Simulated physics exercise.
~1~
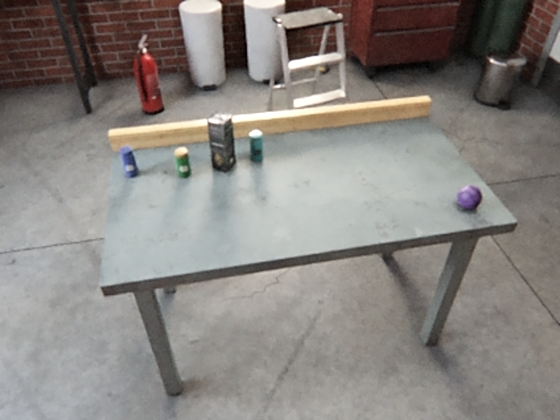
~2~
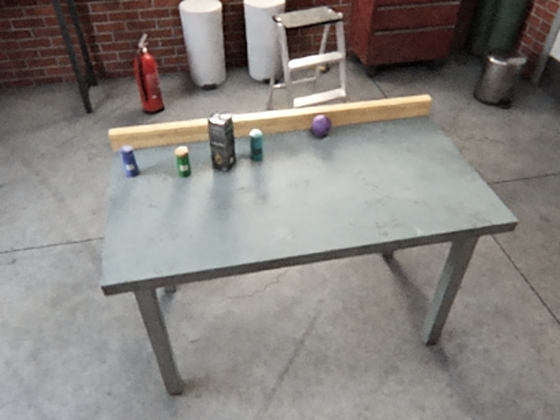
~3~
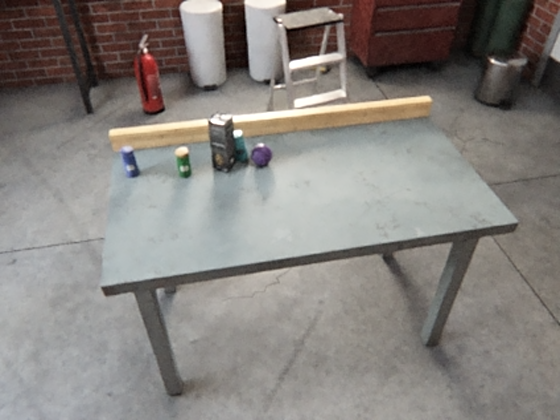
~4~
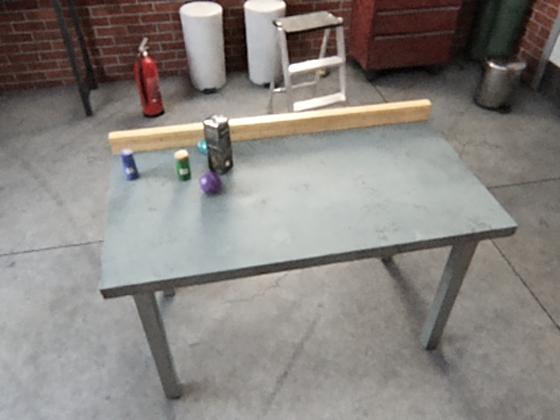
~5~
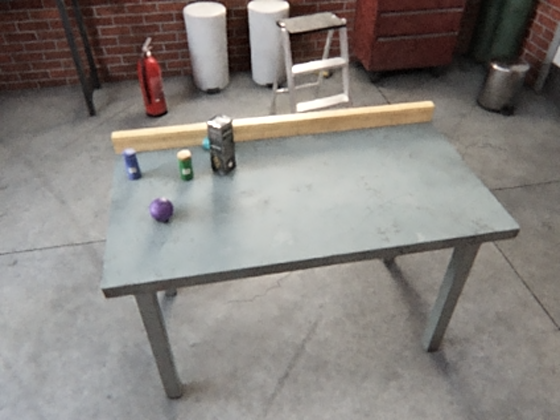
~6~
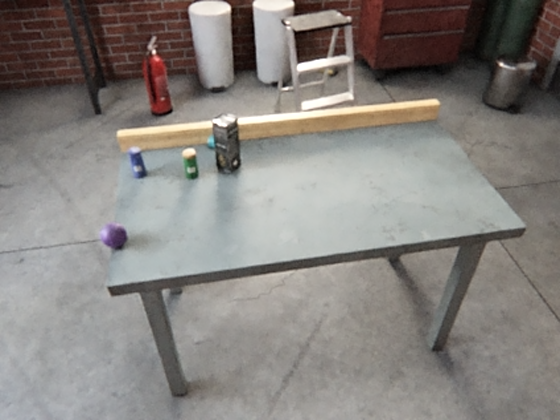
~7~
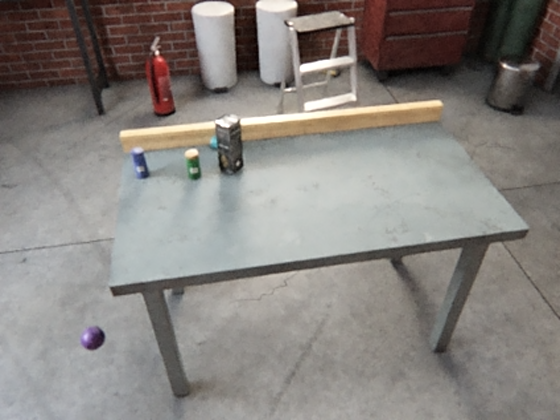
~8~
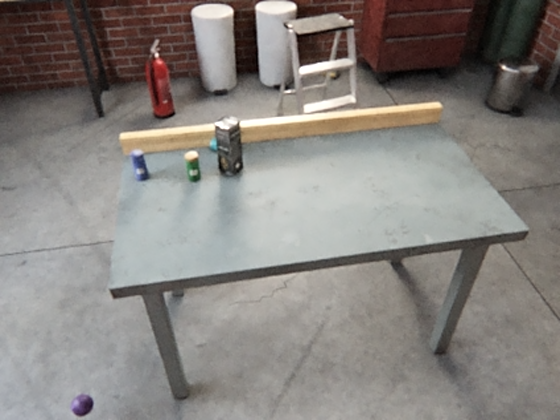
In the video, a purple ball rolls across a table to the wooden batten along its far edge, heads back toward the near left and knocks over a turquoise shaker, then drops off the left side to the floor, while the black carton, green shaker and blue shaker stay upright.
